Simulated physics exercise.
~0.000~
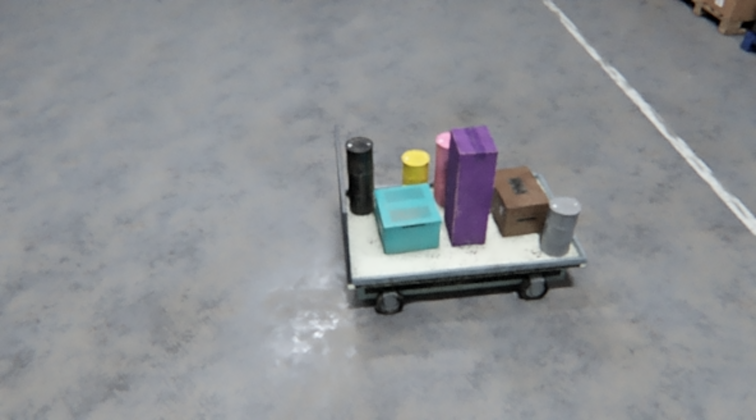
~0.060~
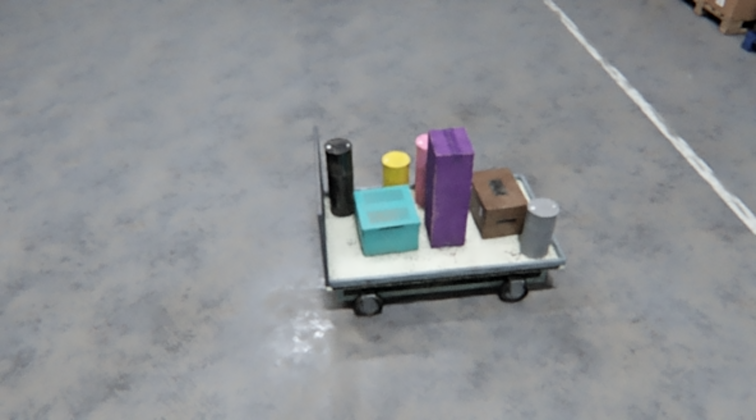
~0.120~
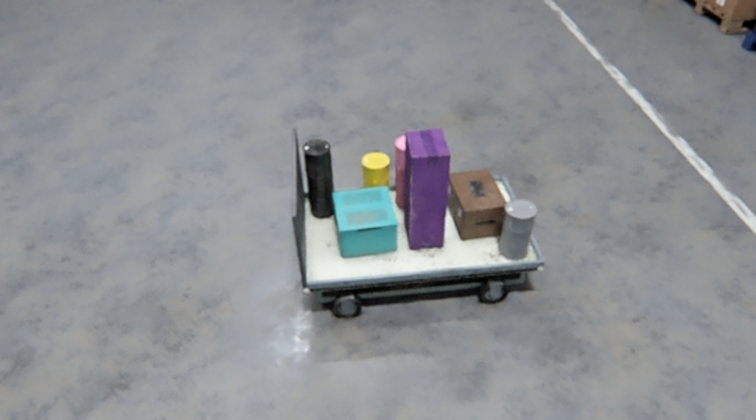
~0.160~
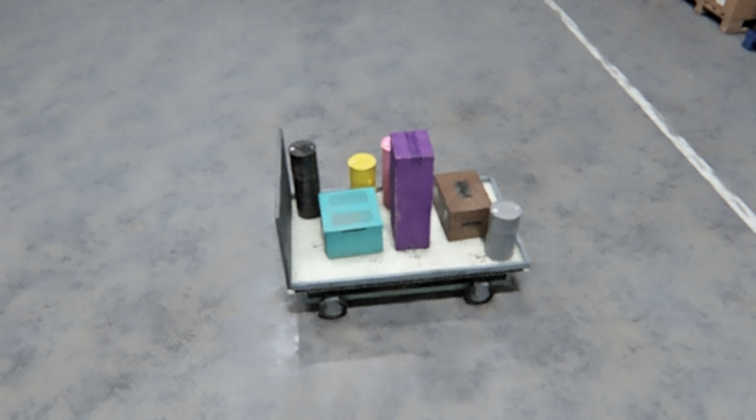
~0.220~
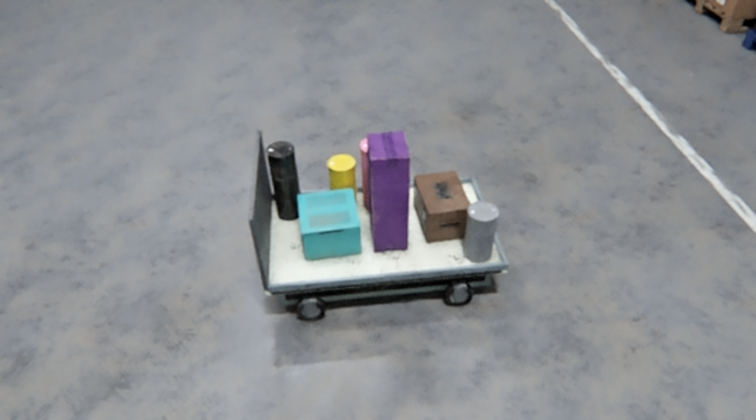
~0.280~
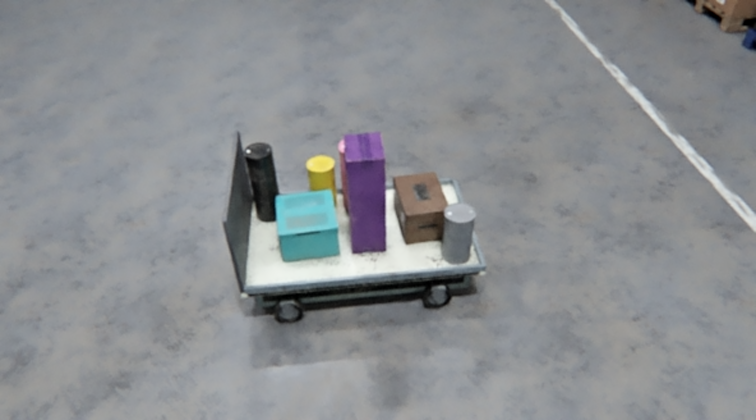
A flat cart with a dark upright board at its left end rolled a short way left across a grey floor, carrying a tall purple box, a turquoise tote, a brown toolbox and several canisters.
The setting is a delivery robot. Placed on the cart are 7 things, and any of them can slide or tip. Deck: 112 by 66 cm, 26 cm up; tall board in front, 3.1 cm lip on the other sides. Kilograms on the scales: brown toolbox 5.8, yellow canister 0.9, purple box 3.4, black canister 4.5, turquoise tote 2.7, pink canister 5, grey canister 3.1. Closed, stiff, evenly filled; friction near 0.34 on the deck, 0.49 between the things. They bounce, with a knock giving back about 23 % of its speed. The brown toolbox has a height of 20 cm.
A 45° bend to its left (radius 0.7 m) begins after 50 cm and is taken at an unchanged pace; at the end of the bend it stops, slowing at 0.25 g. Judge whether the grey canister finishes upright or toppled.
Upright.
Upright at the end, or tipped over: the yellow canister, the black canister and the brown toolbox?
Final state - yellow canister: Goes over; black canister: Goes over; brown toolbox: Remains on its base.
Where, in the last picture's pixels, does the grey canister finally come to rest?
At pixel (215, 367) or so, give or take.
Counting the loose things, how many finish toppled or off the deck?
Altogether, 4.
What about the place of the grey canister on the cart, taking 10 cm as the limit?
Outcome for the grey canister: In place.
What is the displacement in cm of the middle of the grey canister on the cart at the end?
Start to finish, roughly 4 cm.
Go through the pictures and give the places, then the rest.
In the first frame, cart has run 0 cm; grey canister (560, 227); brown toolbox (515, 201).
In the second frame, cart has run 11 cm; purple box (447, 190); black canister (341, 179).
In the third frame, cart has run 22 cm; turquoise tote (365, 222).
In the fourth frame, cart has run 29 cm; brown toolbox (462, 205); yellow canister (363, 182).
In the fifth frame, cart has run 40 cm; purple box (388, 194); black canister (285, 182).
In the sixth frame, cart has run 50 cm; grey canister (458, 234); turquoise tote (308, 226).
After 0.58 s, cart has run 104 cm, turned 32°; black canister and pink canister now off the deck; yellow canister leaning 19°; purple box leaning 4°.
After 1.08 s, cart has run 181 cm, turned 45°; grey canister slid 3 cm near (254, 333); yellow canister leaning 33°; turquoise tote slid 18 cm.
After 2.28 s, cart has run 201 cm, turned 45°, stopped; purple box now off the deck; grey canister slid 3 cm near (215, 367); yellow canister on its side.
At rest (4.2 s), off the deck and tipped over, purple box, black canister and pink canister; tipped over on the cart, yellow canister; not toppled but over 10 cm from the start, turquoise tote; the other 2 in place, give or take 10 cm. In the last view, grey canister near (215, 367).
